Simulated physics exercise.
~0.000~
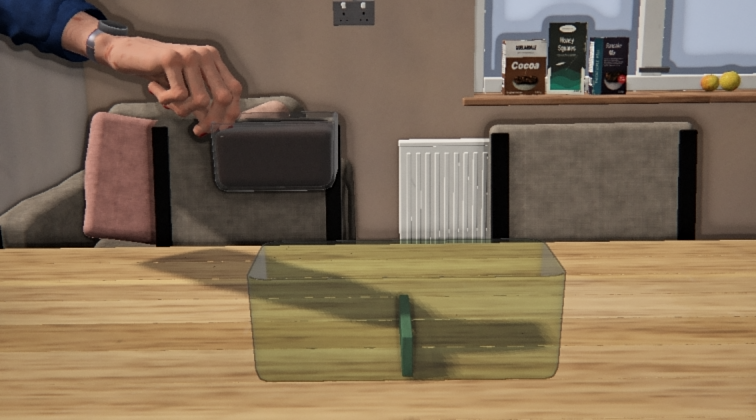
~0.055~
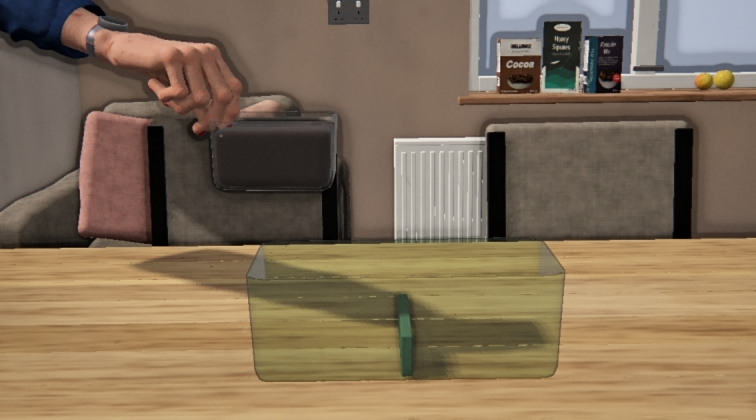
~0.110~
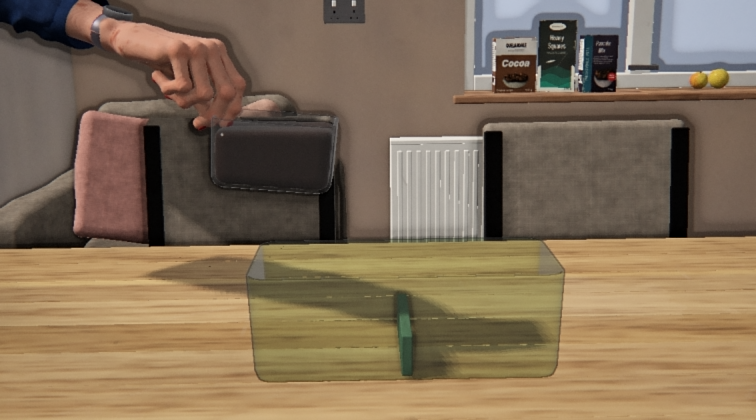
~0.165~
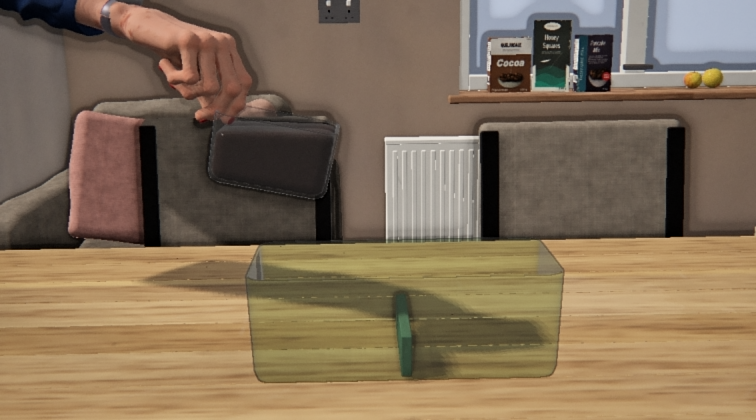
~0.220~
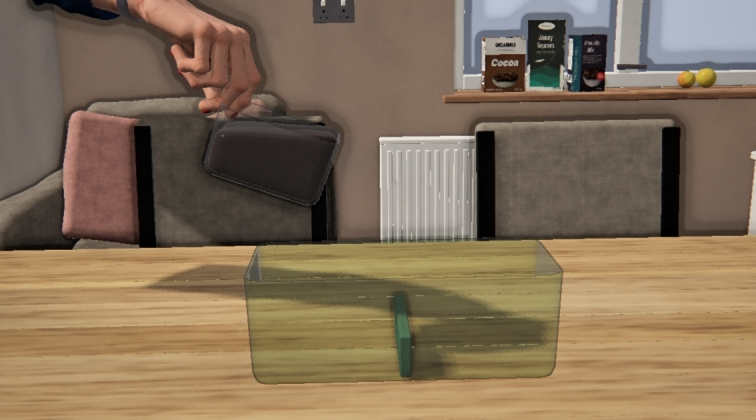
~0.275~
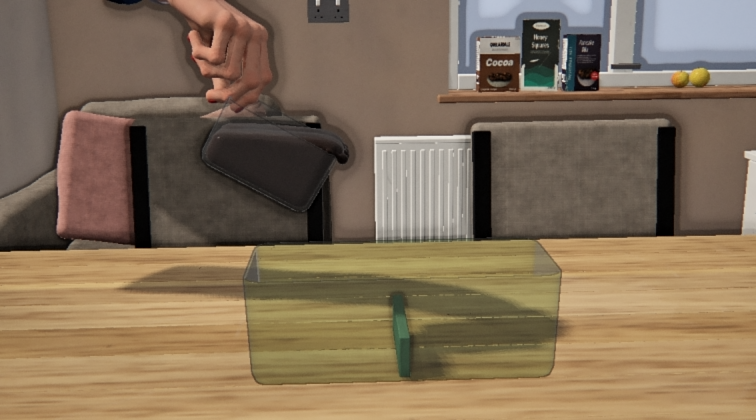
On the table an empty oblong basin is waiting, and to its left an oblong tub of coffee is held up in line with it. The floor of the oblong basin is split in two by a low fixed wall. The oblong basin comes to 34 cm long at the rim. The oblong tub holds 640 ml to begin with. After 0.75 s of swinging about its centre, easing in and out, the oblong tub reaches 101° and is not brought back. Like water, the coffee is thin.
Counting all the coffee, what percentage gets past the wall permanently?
The share past the wall is about 42 per cent.
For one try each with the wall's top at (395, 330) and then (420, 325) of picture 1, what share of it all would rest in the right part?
In turn about 55 and 20 per cent.
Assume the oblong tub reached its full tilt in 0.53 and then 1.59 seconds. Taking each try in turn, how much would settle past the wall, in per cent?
In order, 25 and 50 per cent.
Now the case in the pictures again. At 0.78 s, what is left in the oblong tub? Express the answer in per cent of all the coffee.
Share remaining: Approx. 7 %.
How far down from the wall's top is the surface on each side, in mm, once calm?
Roughly 30 mm on the left side and roughly 36 mm on the right.
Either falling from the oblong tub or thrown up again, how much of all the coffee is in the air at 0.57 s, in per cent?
I'd say close to 36 per cent.
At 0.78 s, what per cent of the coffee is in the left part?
I'd put it near 46 percent.
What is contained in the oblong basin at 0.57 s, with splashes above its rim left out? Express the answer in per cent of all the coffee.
Some 36 per cent.
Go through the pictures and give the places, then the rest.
The first frame shows tilt 0°; pouring edge (335, 119); surface from (221, 129) to (334, 127); the oblong basin's rim runs from (256, 261) to (554, 258); the wall's top is at (406, 316).
The second frame shows tilt 1°; pouring edge (334, 120); surface from (221, 128) to (333, 127).
The third frame shows tilt 5°; pouring edge (336, 124); surface from (221, 127) to (333, 129).
The fourth frame shows tilt 12°; pouring edge (337, 131); surface from (221, 127) to (336, 130).
The fifth frame shows tilt 20°; pouring edge (338, 141); surface from (220, 130) to (338, 134); 1 per cent is over the edge.
The sixth frame shows tilt 30°; pouring edge (337, 152); surface from (217, 131) to (339, 143); 5 per cent is over the edge.
After 0.57 s the tilt is 87° and 27 per cent is still to pour, 15 is left of the wall and 22 right of it.
After 0.78 s the tilt is 101° and 7 per cent is still to pour, 46 is left of the wall and 42 right of it.
After 1.01 s the tilt is 101° and 1 per cent is still to pour, 54 is left of the wall and 42 right of it.
After 1.25 s the tilt is 101° and 0 per cent is still to pour, 57 is left of the wall and 42 right of it.
In the end 57 per cent lies left of the wall, 42 right of it and 1 outside.
